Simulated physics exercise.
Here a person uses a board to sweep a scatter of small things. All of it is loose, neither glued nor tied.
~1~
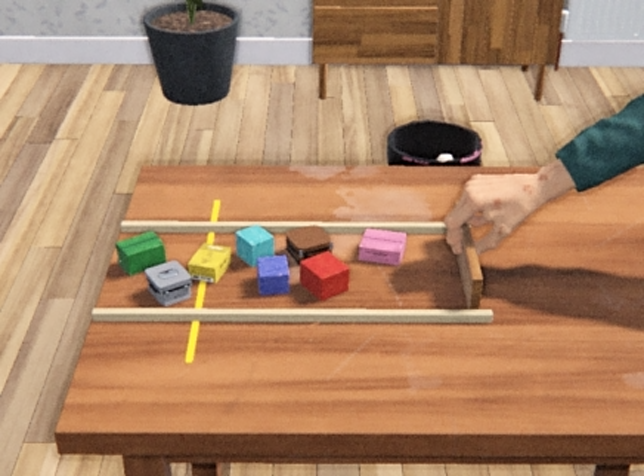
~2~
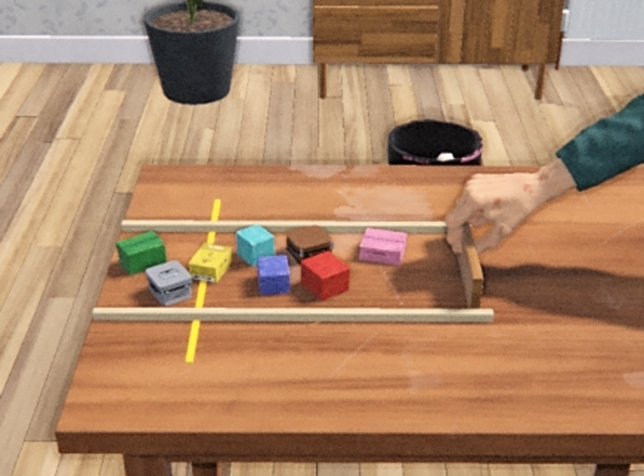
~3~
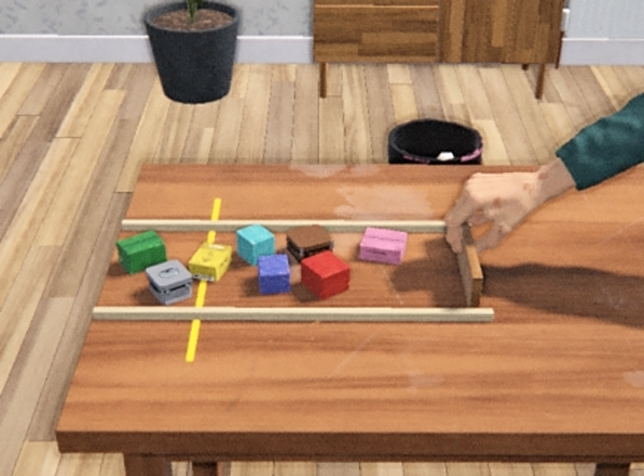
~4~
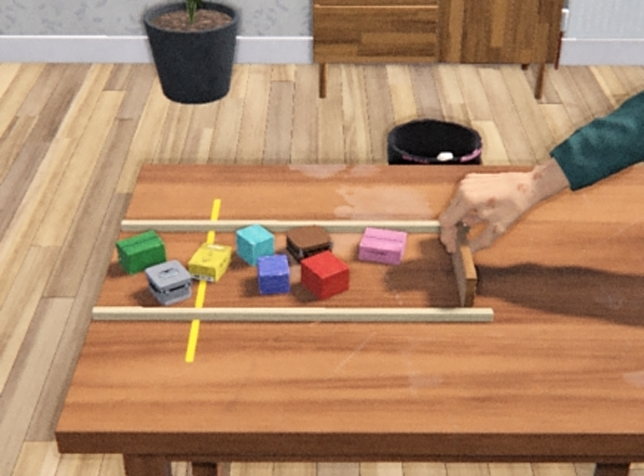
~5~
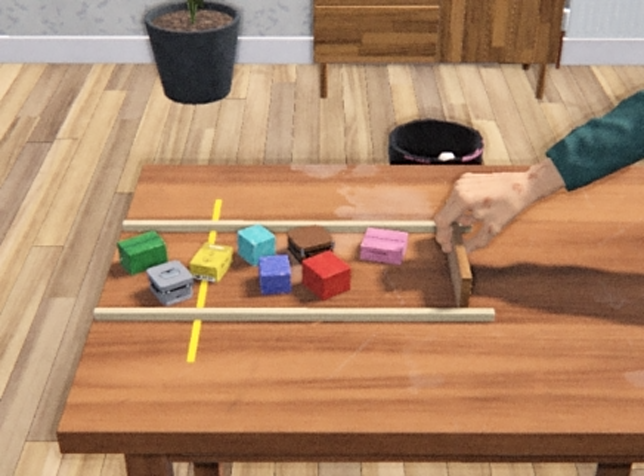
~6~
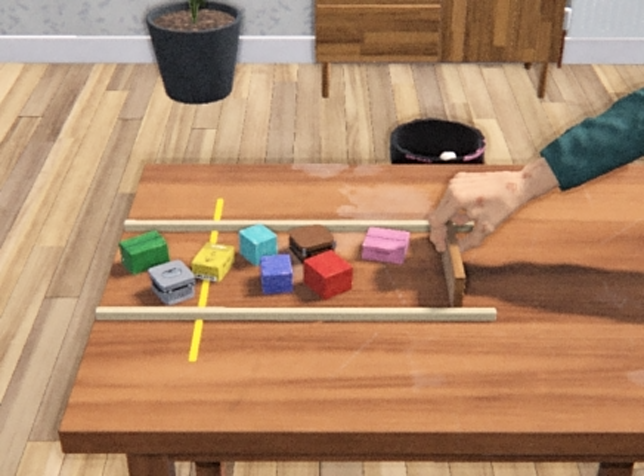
A hand in a dark green sleeve, holding a small wooden board upright, rests at the right of several scattered colourful blocks on a table. It then slides the board slightly left between two pale strips, still short of the pink block, while the blocks stay in place around the yellow tape.
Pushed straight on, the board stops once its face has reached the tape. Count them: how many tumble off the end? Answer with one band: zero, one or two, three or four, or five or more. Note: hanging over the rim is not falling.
One or two.
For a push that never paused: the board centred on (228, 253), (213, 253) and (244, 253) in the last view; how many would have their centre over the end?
Result per place: 1; 1; 0.
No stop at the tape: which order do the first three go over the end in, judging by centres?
The green box, the turquoise block, then the yellow box.
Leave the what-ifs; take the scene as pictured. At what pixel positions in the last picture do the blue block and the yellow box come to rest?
The blue block comes to rest at (157, 273), and the yellow box comes to rest at (127, 261).
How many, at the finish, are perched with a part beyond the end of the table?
Count: 2.
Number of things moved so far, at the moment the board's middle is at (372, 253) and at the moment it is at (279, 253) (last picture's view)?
Answer - first 2, then 6.
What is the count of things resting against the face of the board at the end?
It is in contact with 2.
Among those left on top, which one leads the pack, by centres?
Result: Turquoise block.
Soon after, none off yet; green box at rest near (144, 253); grey case at rest near (172, 283); yellow box at rest near (213, 262).
After that, none off yet; green box at rest near (144, 253); grey case at rest near (172, 284); yellow box displaced about its own width near (184, 264).
In the end, the number that fall off is one or two; gone, green box.
